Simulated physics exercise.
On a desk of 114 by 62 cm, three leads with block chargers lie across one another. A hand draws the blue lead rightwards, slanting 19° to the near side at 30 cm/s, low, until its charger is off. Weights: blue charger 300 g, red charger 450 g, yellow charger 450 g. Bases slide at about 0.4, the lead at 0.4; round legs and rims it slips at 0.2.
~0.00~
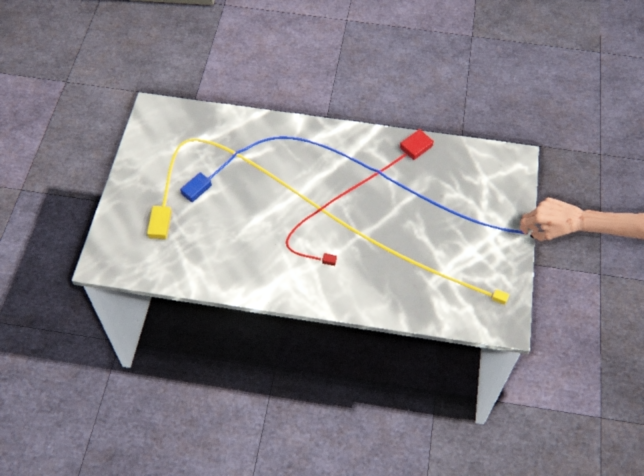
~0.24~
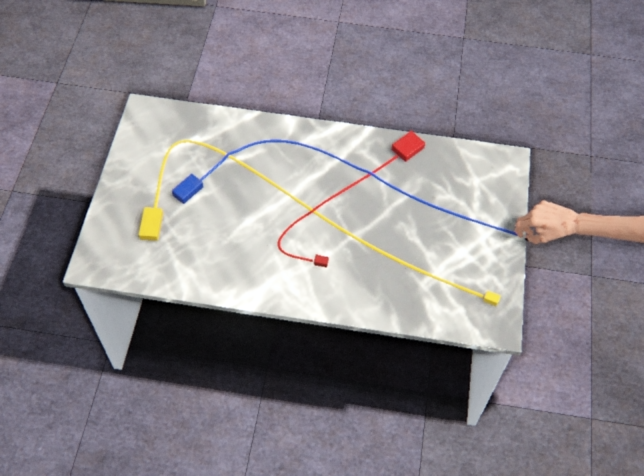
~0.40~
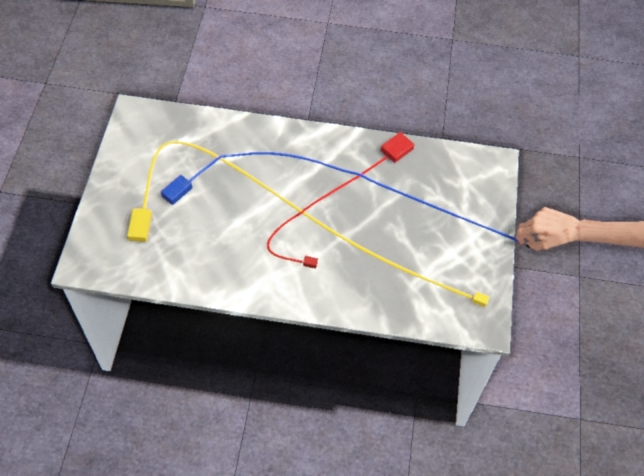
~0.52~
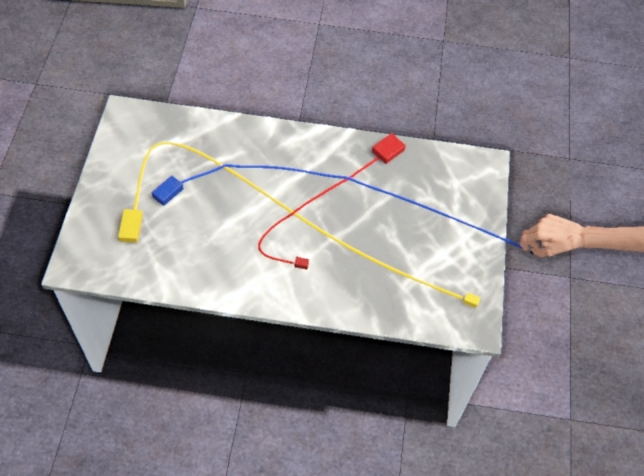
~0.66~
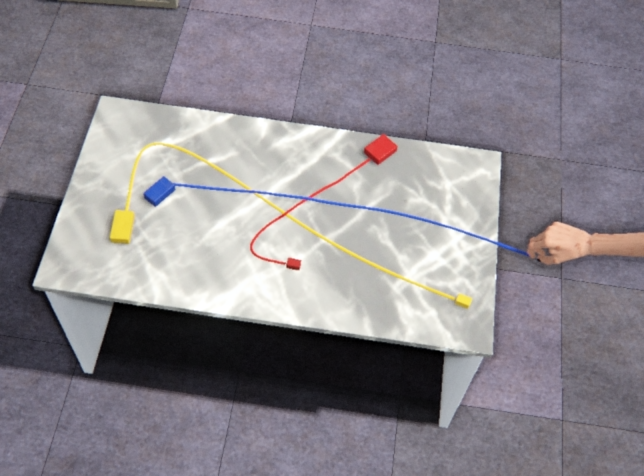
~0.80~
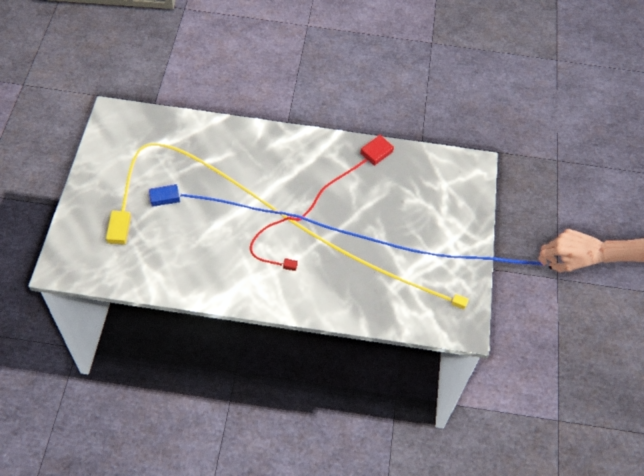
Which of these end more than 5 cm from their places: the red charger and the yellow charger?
Result: Red charger keeps its place, yellow charger keeps its place.
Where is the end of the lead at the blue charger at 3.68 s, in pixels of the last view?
Around (492, 281).
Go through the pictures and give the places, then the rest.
Shows, red charger (417, 142); yellow charger (159, 220); crossings (236, 153) blue over yellow, (315, 205) red over yellow, (374, 170) blue over red; blue lead runs through (423, 198) (363, 165) (300, 139) (236, 153); grip (528, 233), in the first frame.
Shows, blue lead runs through (356, 168) (228, 155); grip (523, 236), in the second frame.
Shows, blue lead runs through (356, 173) (220, 157); grip (524, 243), in the third frame.
Shows, blue lead runs through (358, 182) (218, 169); grip (528, 249), in the fourth frame.
Shows, blue lead runs through (357, 207) (213, 189); grip (535, 257), in the fifth frame.
Shows, red charger (378, 147); yellow charger (118, 225); blue lead runs through (435, 255) (363, 237) (293, 215) (222, 201); grip (546, 264), in the sixth frame.
By 1.8 s, the blue lead's tail end at (280, 220); blue charger 29 cm off its start.
By 2.7 s, the blue lead's tail end at (388, 247); blue charger 58 cm off its start.
By 3.7 s, the blue lead's tail end at (492, 281); blue charger 86 cm off its start at (478, 271).
By 4.6 s, the blue lead has left the top; blue charger over the edge.
By 5.1 s, the blue lead has left the top; red charger 0 cm off its start at (378, 147), yellow charger 0 cm off its start at (118, 225), blue charger over the edge.
